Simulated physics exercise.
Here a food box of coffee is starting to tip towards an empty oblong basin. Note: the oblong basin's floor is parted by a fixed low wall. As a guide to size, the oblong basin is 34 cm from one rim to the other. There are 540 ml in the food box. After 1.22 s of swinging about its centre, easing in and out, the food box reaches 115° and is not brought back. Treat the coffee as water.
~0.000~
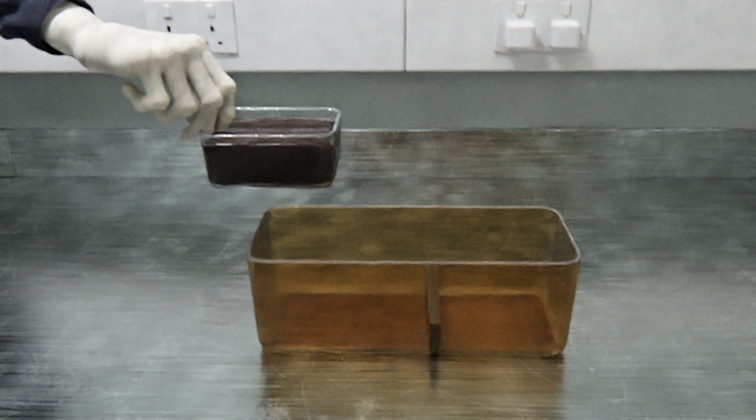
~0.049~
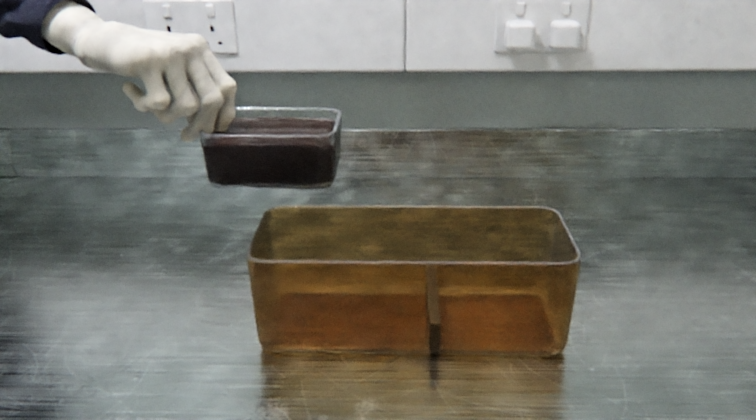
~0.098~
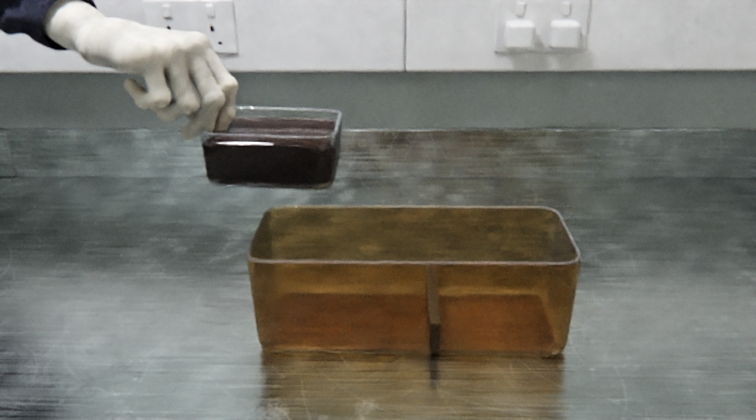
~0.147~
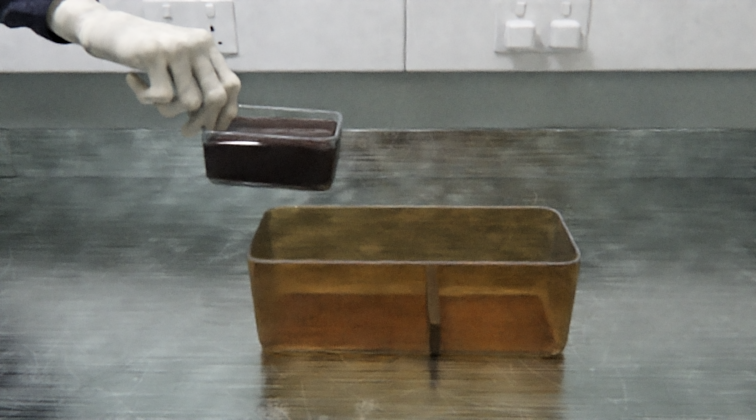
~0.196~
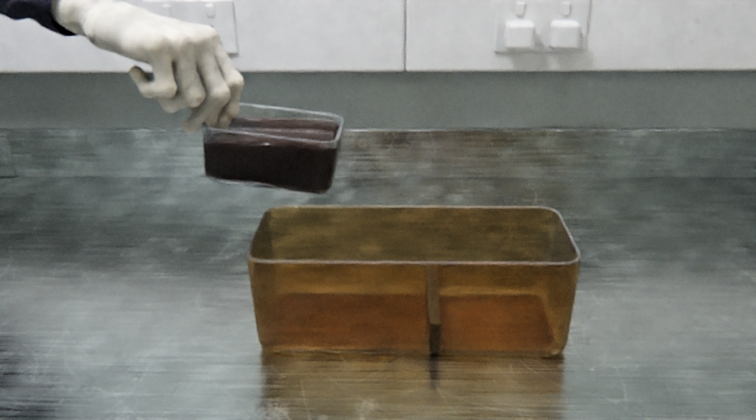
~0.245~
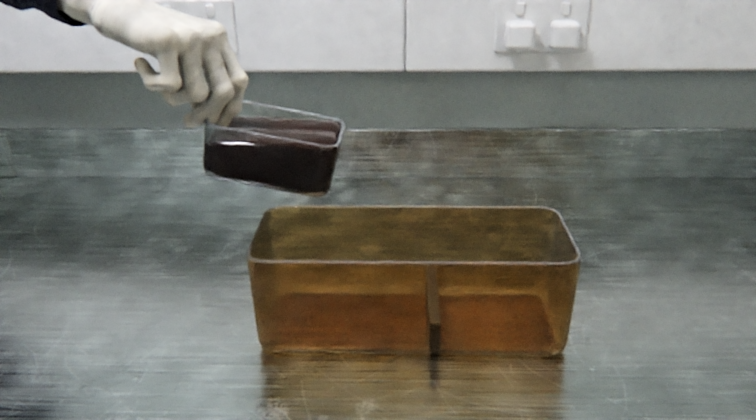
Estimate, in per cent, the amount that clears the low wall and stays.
Roughly 6 percent.
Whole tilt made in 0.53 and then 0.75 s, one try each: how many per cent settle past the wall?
20 in a hundred, followed by 10 in a hundred.
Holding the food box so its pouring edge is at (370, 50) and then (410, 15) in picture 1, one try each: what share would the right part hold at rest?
First 65, then 75 per cent.
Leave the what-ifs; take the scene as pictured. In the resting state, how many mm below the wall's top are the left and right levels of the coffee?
Measured: Left around 16 mm, right around 36 mm.
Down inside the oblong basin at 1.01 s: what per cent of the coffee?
94 %, more or less.
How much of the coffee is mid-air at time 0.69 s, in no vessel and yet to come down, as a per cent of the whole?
Close to 32 per cent, I'd say.
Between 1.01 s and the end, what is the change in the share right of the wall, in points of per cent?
The right part's share grows by around 2 per cent.
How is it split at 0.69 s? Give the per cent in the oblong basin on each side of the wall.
Lab note: Left near 38, right near 0.
After 0.69 s the tilt is 69° and 31 per cent is still to pour, 37 is left of the wall and 0 right of it.
After 1.01 s the tilt is 107° and 3 per cent is still to pour, 90 is left of the wall and 4 right of it.
After 1.35 s the tilt is 115° and 0 per cent is still to pour, 95 is left of the wall and 5 right of it.
After 1.72 s the tilt is 115° and 0 per cent is still to pour, 94 is left of the wall and 6 right of it.
In the end 94 per cent lies left of the wall, 6 right of it and 0 outside.
